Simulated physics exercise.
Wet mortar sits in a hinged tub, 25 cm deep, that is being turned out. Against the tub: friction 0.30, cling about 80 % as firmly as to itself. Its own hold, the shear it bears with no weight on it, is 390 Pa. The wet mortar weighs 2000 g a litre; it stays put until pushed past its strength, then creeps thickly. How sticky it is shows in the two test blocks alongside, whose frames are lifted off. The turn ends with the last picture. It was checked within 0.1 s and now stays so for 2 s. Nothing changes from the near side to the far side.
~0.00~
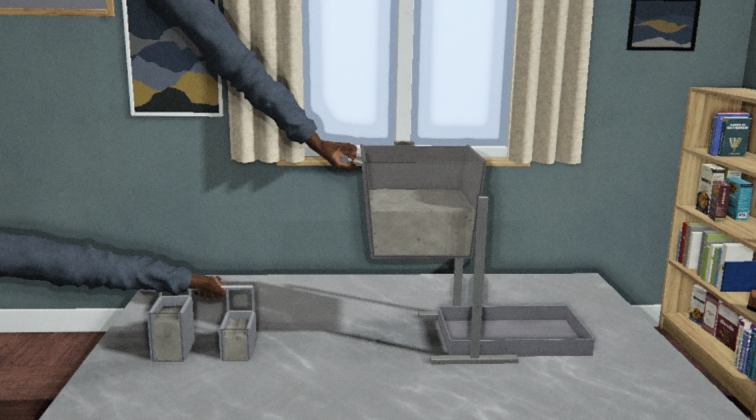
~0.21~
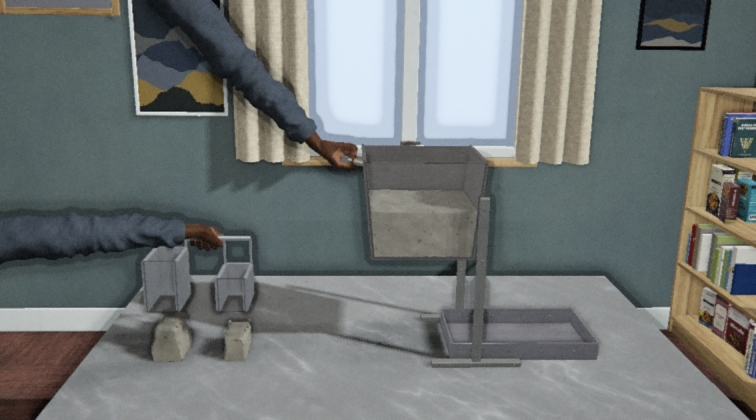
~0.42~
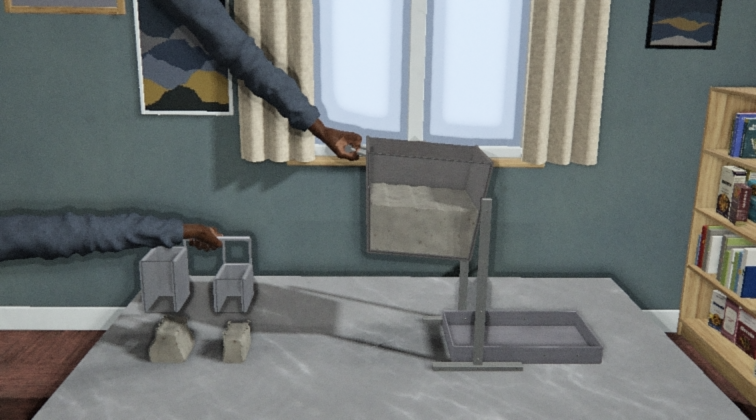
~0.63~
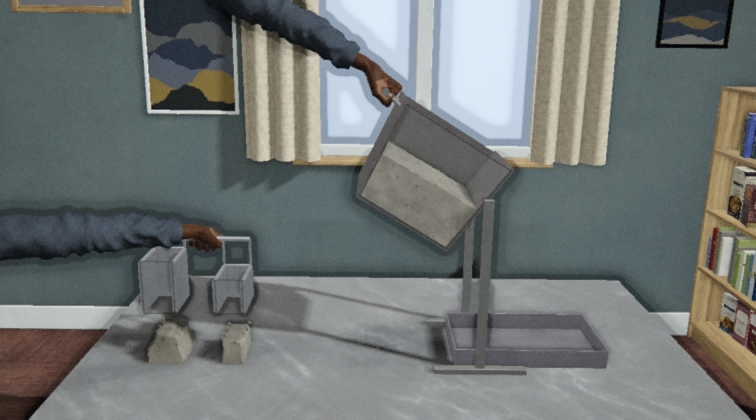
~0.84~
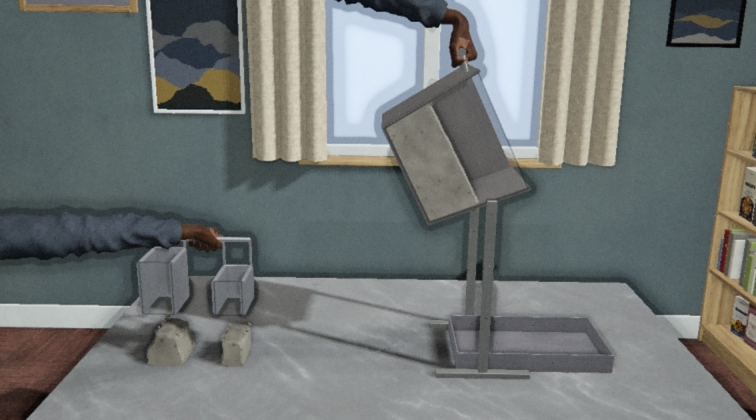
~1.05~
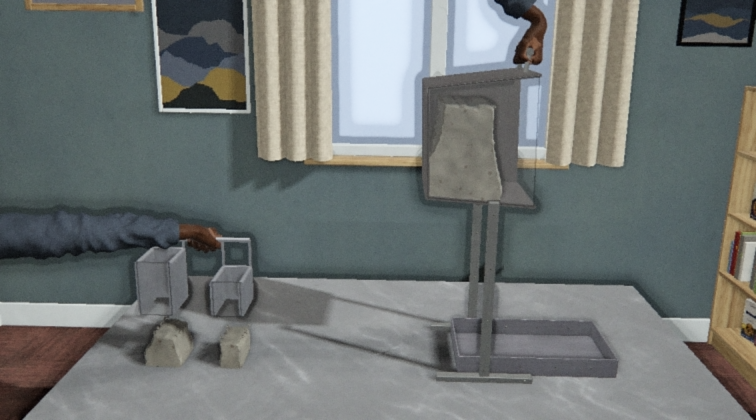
A hand swung a hinged tub of grey mortar up onto its side above a tray, the mortar still inside, after another hand lifted two small molds off blocks that slumped slightly on the left.
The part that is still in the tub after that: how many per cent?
The part that is still in the tub after that is near 59 %.
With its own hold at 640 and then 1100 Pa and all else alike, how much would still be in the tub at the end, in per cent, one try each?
In that order: 65 %, 100 %.
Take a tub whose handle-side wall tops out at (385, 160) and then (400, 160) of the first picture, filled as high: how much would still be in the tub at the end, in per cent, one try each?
In turn about 75 %, 100 %.
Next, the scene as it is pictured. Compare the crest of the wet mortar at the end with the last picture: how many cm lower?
Some 13 cm.
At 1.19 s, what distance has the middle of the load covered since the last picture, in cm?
About 7 cm.
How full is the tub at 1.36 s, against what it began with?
About 70 %.
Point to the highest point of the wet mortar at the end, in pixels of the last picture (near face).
Around (449, 160).
After 1.19 s, the tub is at 88 degrees and holds 99 %.
After 1.36 s, the tub is at 88 degrees and holds 70 %.
After 1.53 s, the tub is at 88 degrees and holds 62 %.
After 1.70 s, the tub is at 88 degrees and holds 61 %.
After 3.05 s, the tub is at 88 degrees and holds 59 %.
